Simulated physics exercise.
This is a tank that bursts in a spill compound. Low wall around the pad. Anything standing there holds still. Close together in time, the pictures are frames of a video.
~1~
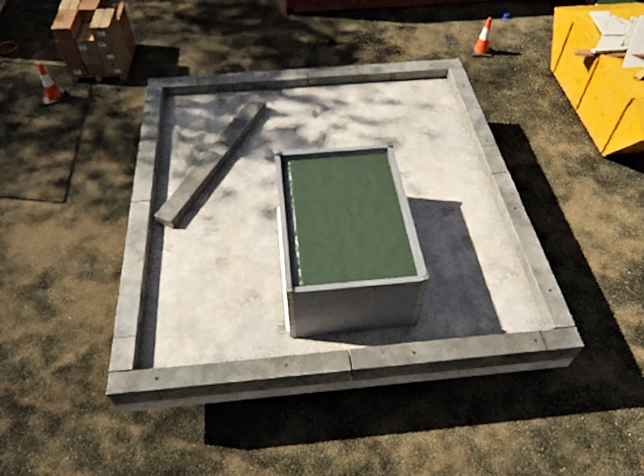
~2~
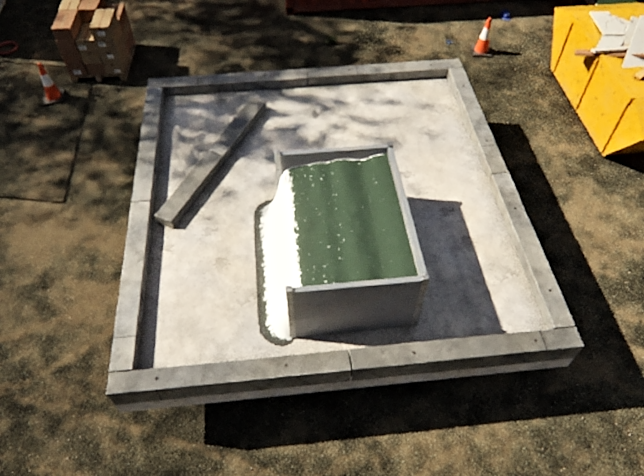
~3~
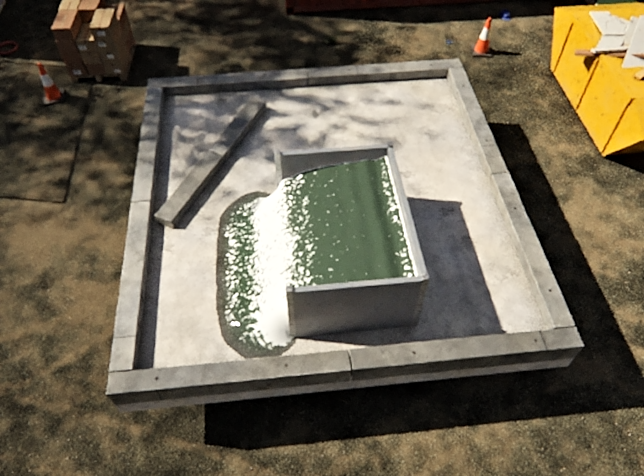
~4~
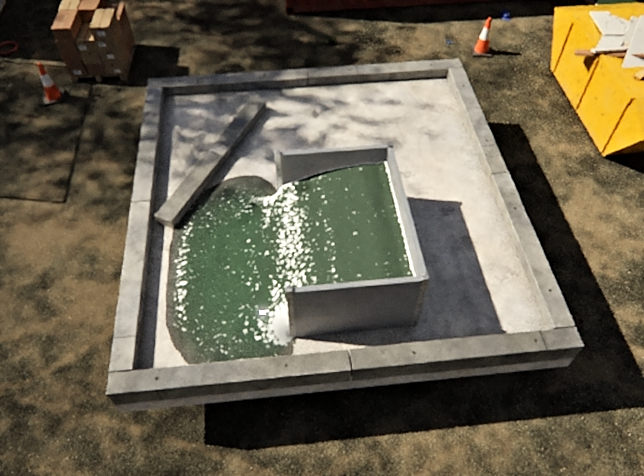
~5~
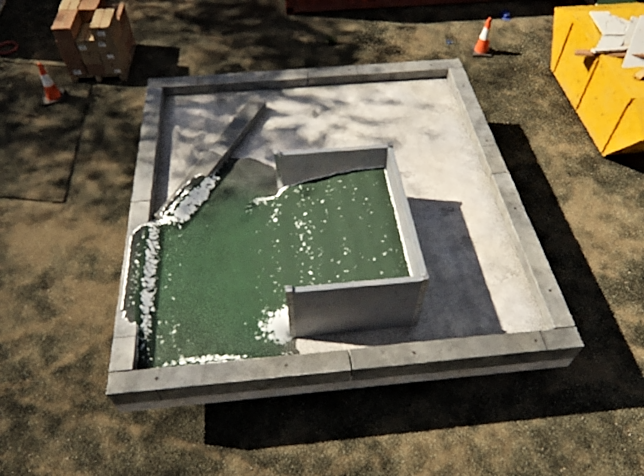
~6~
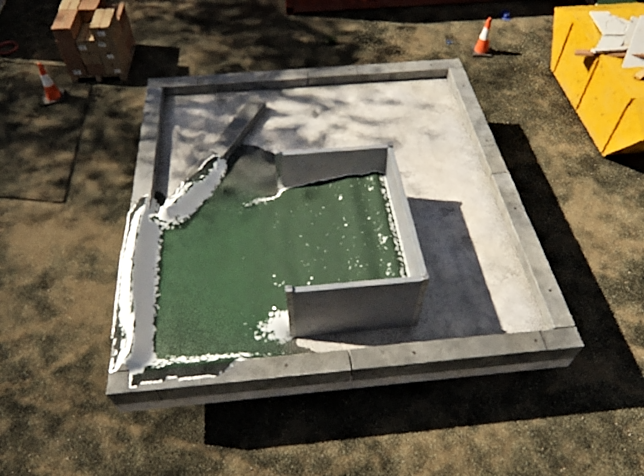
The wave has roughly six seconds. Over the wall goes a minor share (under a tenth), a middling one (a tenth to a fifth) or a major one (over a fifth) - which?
Pretty clearly, it's a major loss, exceeding a fifth.
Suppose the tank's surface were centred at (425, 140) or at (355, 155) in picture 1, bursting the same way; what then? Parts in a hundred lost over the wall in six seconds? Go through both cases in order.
22 and 32 per cent.
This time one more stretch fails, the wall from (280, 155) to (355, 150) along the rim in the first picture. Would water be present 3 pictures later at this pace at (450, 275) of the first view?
Well, by then that point would be left untouched.
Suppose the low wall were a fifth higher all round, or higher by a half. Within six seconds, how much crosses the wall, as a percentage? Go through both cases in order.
First try roughly 32 per cent, second try roughly 22 per cent.
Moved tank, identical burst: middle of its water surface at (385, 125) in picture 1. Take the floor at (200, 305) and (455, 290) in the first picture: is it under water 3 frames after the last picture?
Going in order: Soaked, then spared.
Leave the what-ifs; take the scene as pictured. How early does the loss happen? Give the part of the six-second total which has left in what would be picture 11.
Roughly 45 percent of it.
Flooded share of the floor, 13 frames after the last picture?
Estimated share: Around 55 %.
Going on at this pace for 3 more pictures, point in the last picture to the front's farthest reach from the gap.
The wet edge reaches furthest near (162, 140).
A moment on, water covers 25 % of the floor; the low wall has let 8 % over.
Next, water covers 30 % of the floor; the low wall has let 18 % over.
Then, water covers 50 % of the floor; the low wall has let 35 % over.
Later, water covers 60 % of the floor; the low wall has let 38 % over.
In the end, water covers 70 % of the floor; the low wall has let 38 % over.
